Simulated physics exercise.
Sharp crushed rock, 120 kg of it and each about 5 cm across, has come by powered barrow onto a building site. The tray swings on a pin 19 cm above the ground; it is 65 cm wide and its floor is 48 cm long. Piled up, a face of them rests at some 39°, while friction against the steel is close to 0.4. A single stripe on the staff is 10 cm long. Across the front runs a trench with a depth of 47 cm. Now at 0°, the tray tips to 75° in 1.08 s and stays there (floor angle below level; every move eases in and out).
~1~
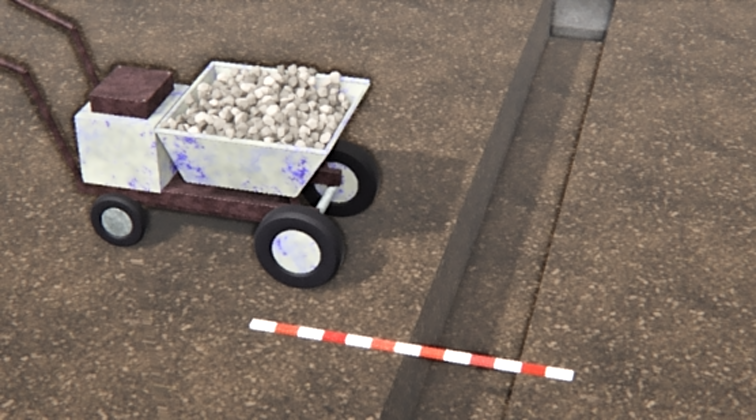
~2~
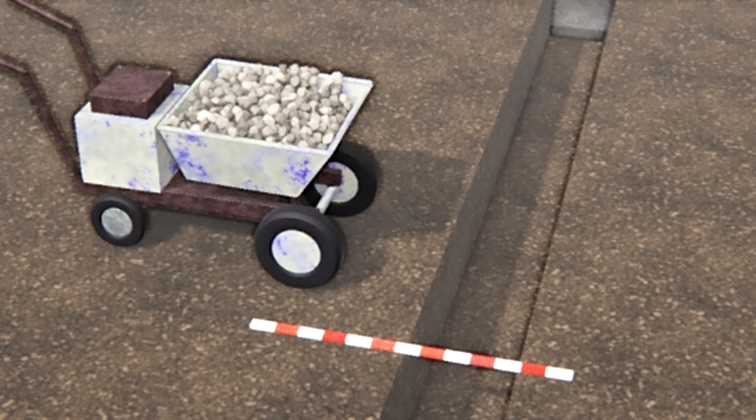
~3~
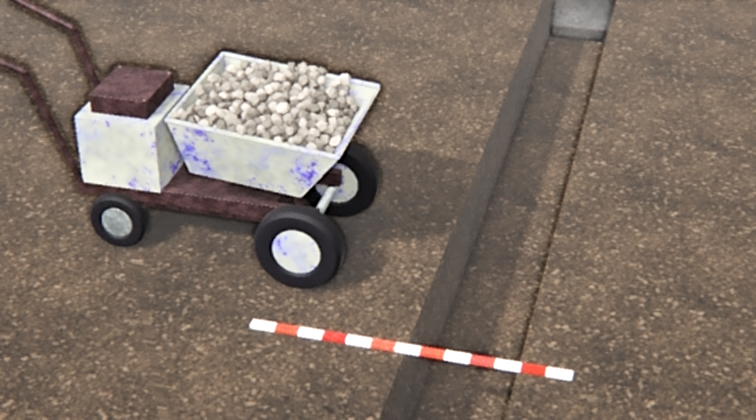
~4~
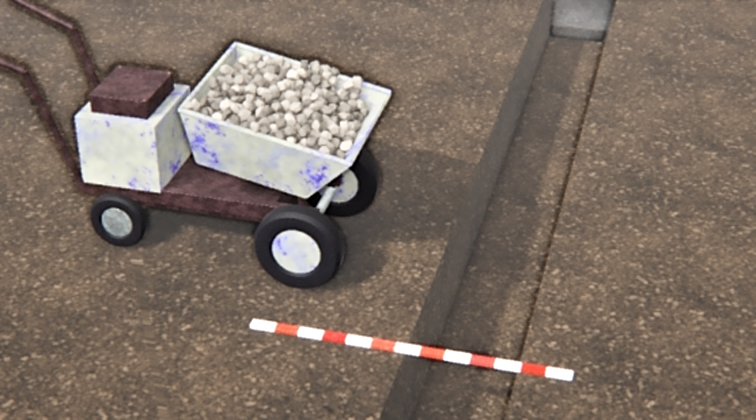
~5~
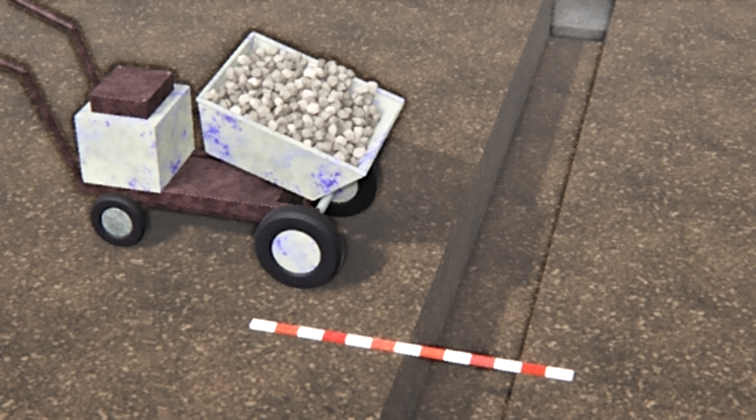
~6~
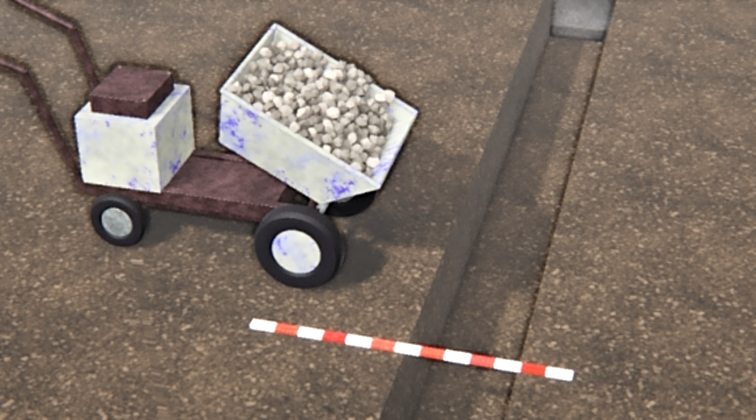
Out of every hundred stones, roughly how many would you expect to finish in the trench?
Close to 86 in every hundred.
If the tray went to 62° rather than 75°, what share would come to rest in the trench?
The trench would hold about 40% of it.
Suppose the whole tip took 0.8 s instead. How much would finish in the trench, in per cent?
It would be near 90 percent.
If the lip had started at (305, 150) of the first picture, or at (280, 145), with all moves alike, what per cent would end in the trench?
That gives roughly 75 per cent and roughly 50 per cent.
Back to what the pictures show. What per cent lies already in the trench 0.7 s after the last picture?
About 35%.
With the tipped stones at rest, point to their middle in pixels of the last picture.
The resting stones are centred at roughly (485, 346).
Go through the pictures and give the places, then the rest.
Lip at (326, 153), floor tilted 0°, highest stones at (285, 77), in the first frame.
Lip at (330, 154), floor tilted 1°, highest stones at (282, 76), in the second frame.
The tray is at 6°, its lip at (338, 158); the top of the load is at (269, 75), in the third frame.
Lip at (350, 164), floor tilted 12°, highest stones at (256, 73), in the fourth frame.
The tray is at 19°, its lip at (364, 174); the top of the load is at (261, 65), in the fifth frame.
The tray is at 28°, its lip at (379, 187); the top of the load is at (274, 56), in the sixth frame.
Then, 0.4 s after the last picture the floor is at 63°, 99 % in the tray, 1 % short of the trench; the foremost stones are at (442, 213).
Then, 0.7 s after the last picture the floor is at 75°, 63 % in the tray, 37 % in the trench; the foremost stones are at (529, 356).
Then, 1.1 s after the last picture the floor is at 75°, 40 % in the tray, 60 % in the trench; the foremost stones are at (534, 340).
Then, 3.0 s after the last picture the floor is at 75°, 14 % in the tray, 86 % in the trench; the foremost stones are at (527, 366).
